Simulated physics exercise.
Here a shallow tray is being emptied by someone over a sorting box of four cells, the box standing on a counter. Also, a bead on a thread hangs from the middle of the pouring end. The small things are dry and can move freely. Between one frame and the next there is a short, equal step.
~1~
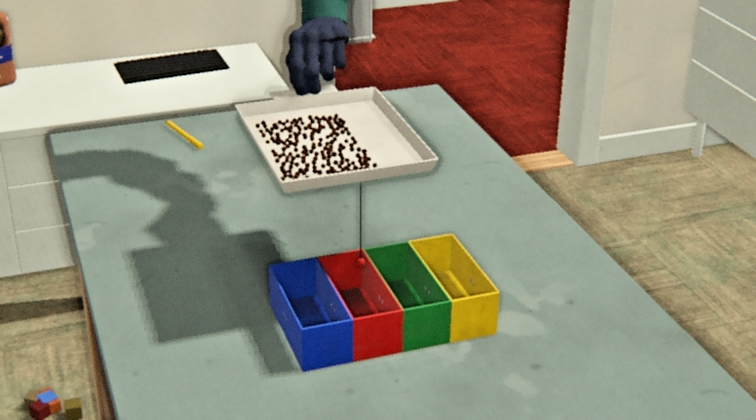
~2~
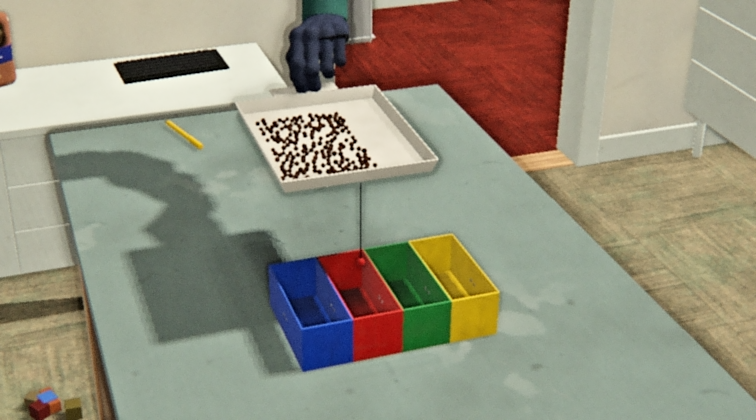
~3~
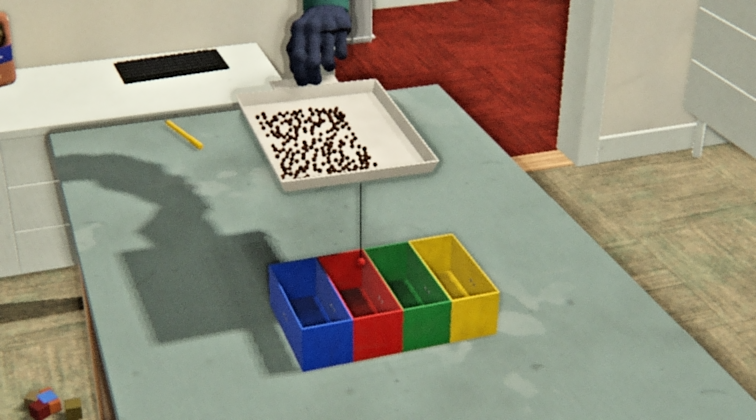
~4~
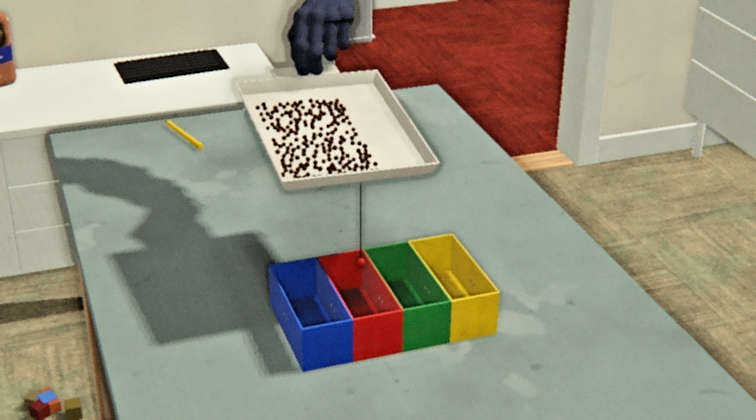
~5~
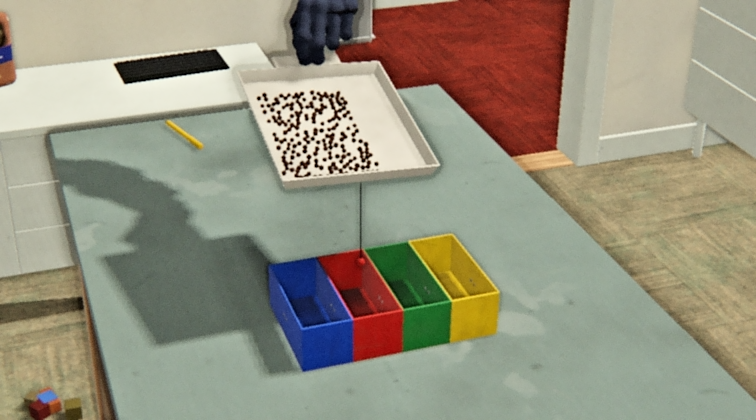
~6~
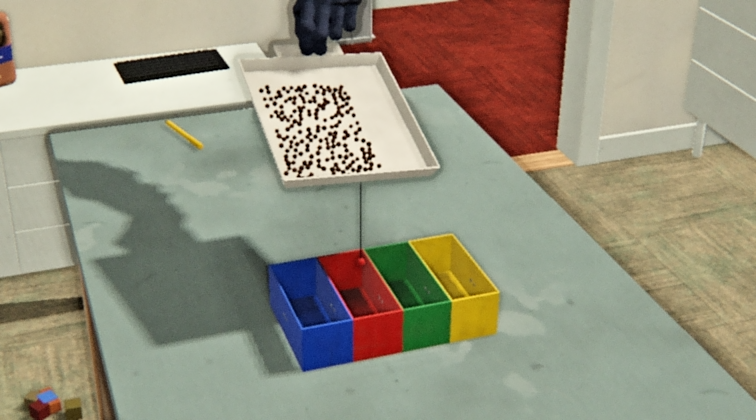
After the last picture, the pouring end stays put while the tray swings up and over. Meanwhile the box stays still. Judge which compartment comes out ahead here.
I would say the green compartment.
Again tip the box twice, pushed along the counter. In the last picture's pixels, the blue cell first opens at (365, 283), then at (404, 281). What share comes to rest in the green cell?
You'd get 20 in a hundred the first time and 0 in a hundred the second.
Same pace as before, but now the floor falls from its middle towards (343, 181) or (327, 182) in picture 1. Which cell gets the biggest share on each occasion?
That blue cell, then the cell in blue.
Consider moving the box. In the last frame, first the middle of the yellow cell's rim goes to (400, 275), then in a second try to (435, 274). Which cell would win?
For the first position it is the yellow one, and for the second it is the yellow cell.
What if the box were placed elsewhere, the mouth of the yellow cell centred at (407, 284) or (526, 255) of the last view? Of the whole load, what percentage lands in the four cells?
First 60 %, then 90 %.
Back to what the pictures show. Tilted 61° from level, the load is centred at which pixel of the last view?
I'd put the middle close to (378, 173).
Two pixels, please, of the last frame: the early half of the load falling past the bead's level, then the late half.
Around (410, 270), followed by around (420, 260).
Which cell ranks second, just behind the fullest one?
That yellow cell.
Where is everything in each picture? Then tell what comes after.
Corners of the pouring end (285, 179) and (432, 158), level; middle of the load (314, 147), allspice berries; bead on its thread (361, 262); blue cell (328, 341); red cell (378, 332); green cell (427, 322); yellow cell (475, 313), in the first frame.
Corners of the pouring end (285, 179) and (432, 158), level; middle of the load (314, 146), in the second frame.
Corners of the pouring end (286, 179) and (433, 159), tipped barely, lowest at the right corner; middle of the load (314, 143), in the third frame.
Corners of the pouring end (286, 178) and (433, 161), tipped a little, lowest at the right corner; middle of the load (314, 138), in the fourth frame.
Corners of the pouring end (287, 177) and (434, 163), tipped a little, lowest at the right corner; middle of the load (315, 133), in the fifth frame.
Corners of the pouring end (288, 176) and (434, 164), tipped clearly, lowest at the right corner; middle of the load (318, 131), roughly two thirds on the move; blue cell (328, 341); red cell (378, 332); green cell (427, 322); yellow cell (475, 313), in the sixth frame.
Just after the last frame, tray tipped steeply; almost all on the tray; just a few in the yellow cell; just a few in the red cell; just a few in the green cell; just a few falling or outside the box.
A moment on, tray tipped right over; about a tenth on the tray; roughly a third in the green cell; roughly a quarter in the yellow cell; roughly a quarter in the red cell; roughly a quarter falling or outside the box.
Further on, tray tipped past a quarter turn; roughly half in the green cell; roughly a third in the yellow cell; roughly a quarter in the red cell.
When it is over, tray tipped past a quarter turn; roughly half in the green cell; roughly a third in the yellow cell; roughly a quarter in the red cell; not one in the blue cell.
